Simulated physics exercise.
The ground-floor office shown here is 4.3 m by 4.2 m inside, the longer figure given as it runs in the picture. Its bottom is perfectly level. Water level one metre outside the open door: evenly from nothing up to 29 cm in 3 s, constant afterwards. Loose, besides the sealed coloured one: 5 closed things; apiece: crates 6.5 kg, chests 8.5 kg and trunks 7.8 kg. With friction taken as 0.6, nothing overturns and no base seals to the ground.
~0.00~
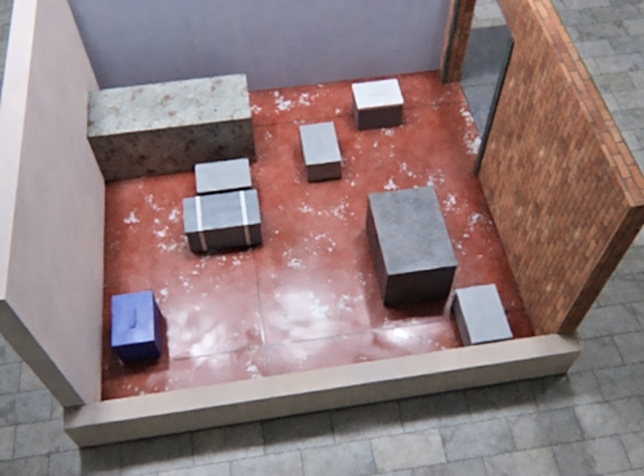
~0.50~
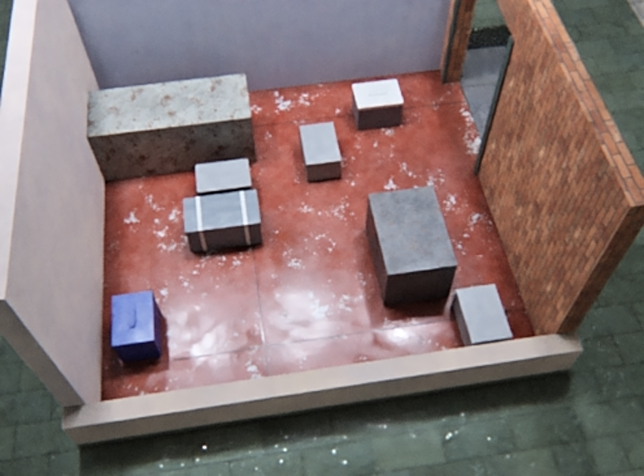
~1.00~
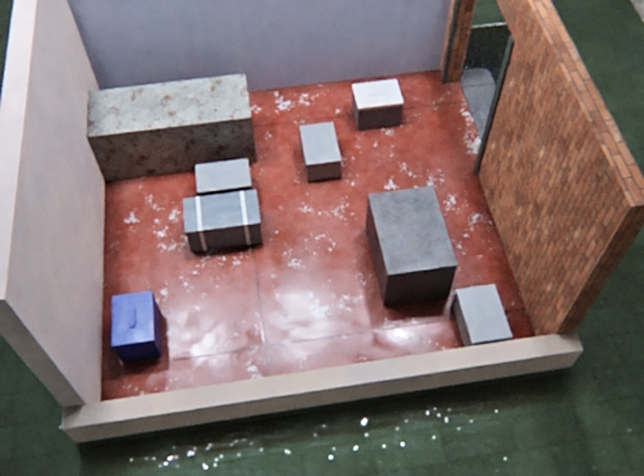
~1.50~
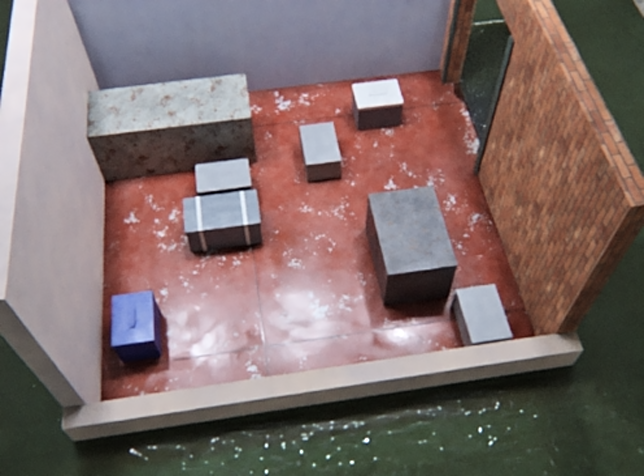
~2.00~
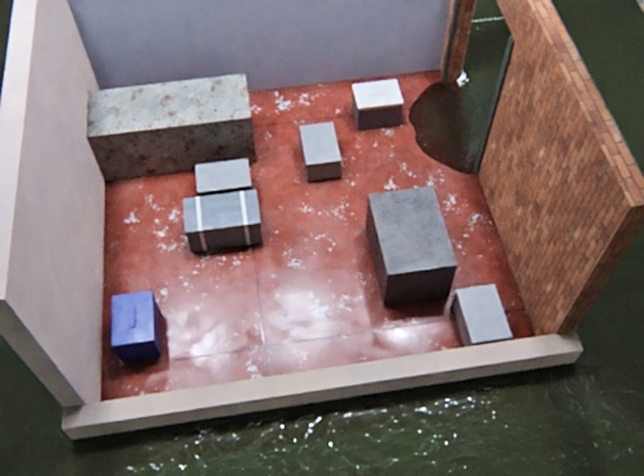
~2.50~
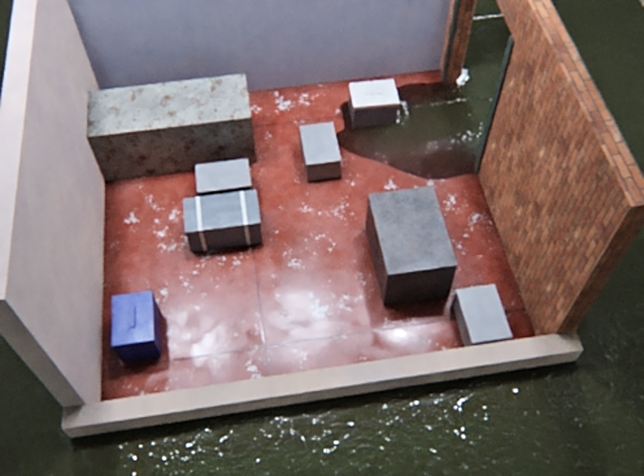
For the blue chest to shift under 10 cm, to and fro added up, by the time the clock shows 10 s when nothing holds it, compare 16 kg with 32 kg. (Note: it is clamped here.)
I'm betting neither pick is adequate.
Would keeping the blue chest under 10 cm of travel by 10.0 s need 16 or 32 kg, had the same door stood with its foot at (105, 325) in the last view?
There both choices fail.
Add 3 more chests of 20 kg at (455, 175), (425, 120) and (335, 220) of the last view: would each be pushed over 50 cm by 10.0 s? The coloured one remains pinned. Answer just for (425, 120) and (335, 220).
Well, beyond half a metre and then beyond half a metre.
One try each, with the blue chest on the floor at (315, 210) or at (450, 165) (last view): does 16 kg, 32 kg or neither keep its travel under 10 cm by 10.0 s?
In order: Both fall short; both fall short.
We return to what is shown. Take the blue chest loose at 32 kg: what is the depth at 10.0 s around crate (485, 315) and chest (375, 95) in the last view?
Roughly 7 and 24 cm.
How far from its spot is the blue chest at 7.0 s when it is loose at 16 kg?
Shift: Roughly 60 cm.
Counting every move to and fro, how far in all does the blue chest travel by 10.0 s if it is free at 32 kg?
Close to 60 cm, all told.
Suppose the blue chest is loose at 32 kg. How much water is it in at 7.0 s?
Depth: Approx. 15 cm.
After 3.5 s the blue chest would be 0 cm from its start with 16 kg and 0 cm from its start with 32 kg; 0 cm of water round it then.
After 4.5 s the blue chest would be 0 cm from its start with 16 kg and 0 cm from its start with 32 kg; 0 cm of water round it then.
After 7.0 s the blue chest would be 56 cm from its start with 16 kg and 10 cm from its start with 32 kg; 15 cm of water round it then.
After 10.0 s the blue chest would be 58 cm from its start with 16 kg and 52 cm from its start with 32 kg; 23 cm of water round it then.
